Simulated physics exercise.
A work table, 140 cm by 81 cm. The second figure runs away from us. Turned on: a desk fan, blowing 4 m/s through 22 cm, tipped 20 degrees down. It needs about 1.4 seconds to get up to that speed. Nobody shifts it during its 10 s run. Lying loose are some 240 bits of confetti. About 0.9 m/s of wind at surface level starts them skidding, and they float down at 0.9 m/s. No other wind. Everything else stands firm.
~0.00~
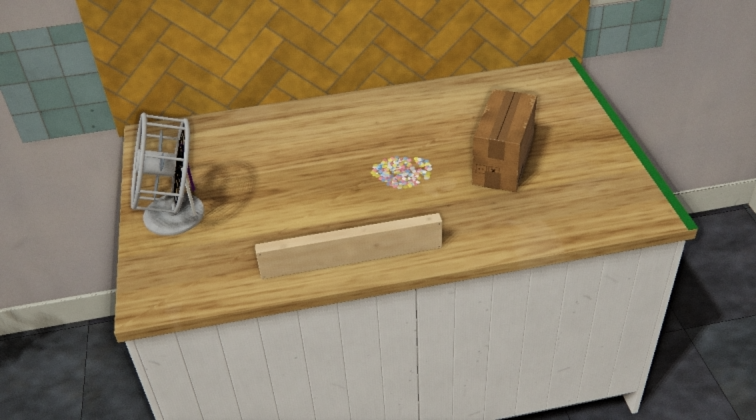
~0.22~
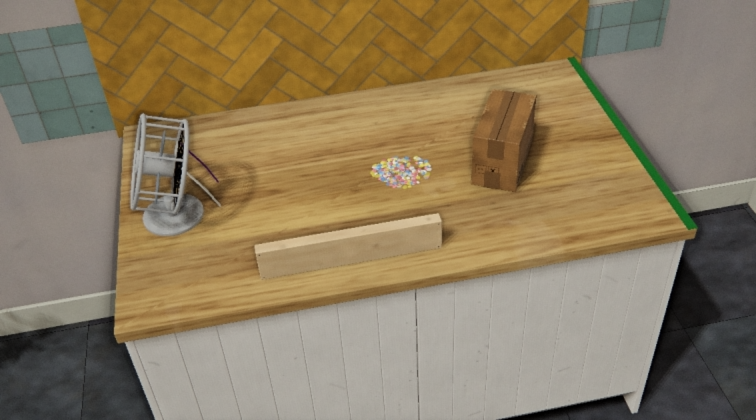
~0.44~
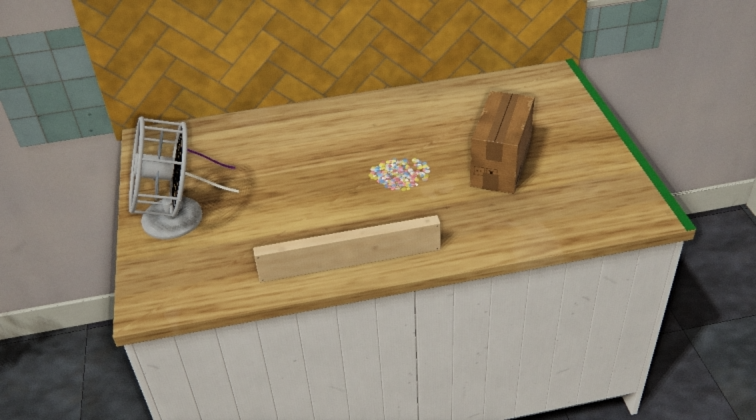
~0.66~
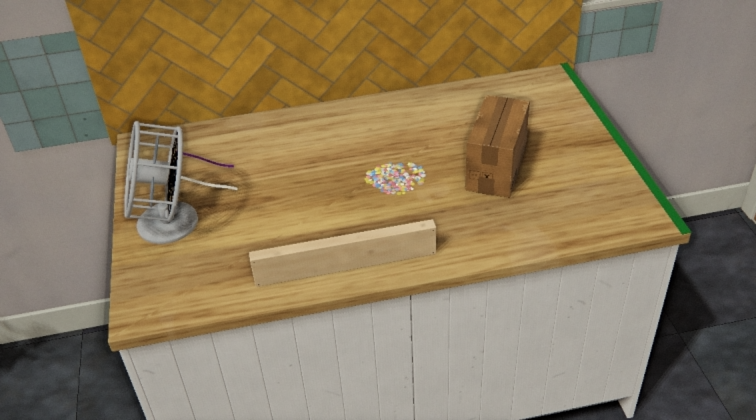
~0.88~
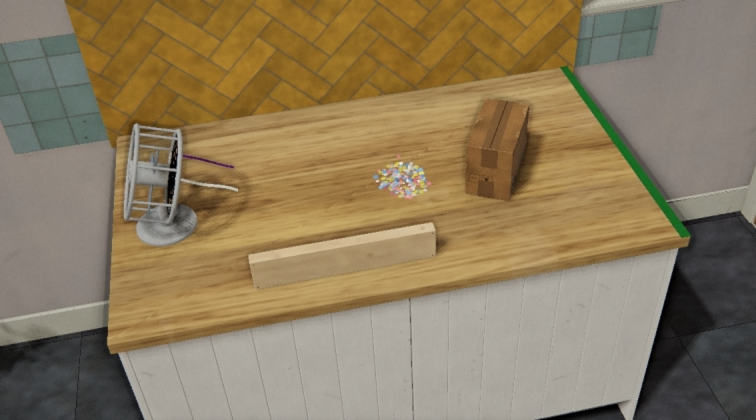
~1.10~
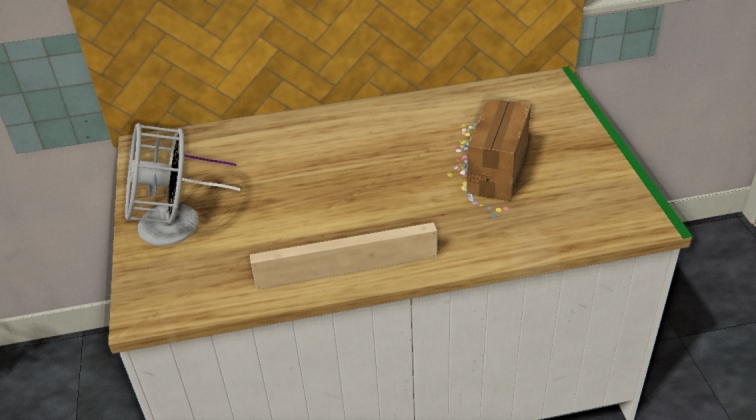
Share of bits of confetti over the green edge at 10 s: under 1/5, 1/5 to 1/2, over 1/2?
Over 1/2.
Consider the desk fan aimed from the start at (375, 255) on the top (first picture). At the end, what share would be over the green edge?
Result: Approx. 60 percent.
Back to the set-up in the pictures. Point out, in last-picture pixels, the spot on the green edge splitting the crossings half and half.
I'd put my finger close to (593, 99).
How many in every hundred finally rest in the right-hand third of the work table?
Something close to 0 % ends up there.
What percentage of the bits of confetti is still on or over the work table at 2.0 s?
Around 10 in a hundred are still there.
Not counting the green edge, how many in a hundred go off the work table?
The share comes to some 10 per cent.
After 2.0 s, 13 % are on the move or not yet settled, 82 % are over the green edge.
After 3.2 s, 2 % are on the move or not yet settled, 91 % are over the green edge.
After 5.5 s, 0 % are on the move or not yet settled, 92 % are over the green edge.
After 10.0 s, at the end, 92 % are over the green edge.
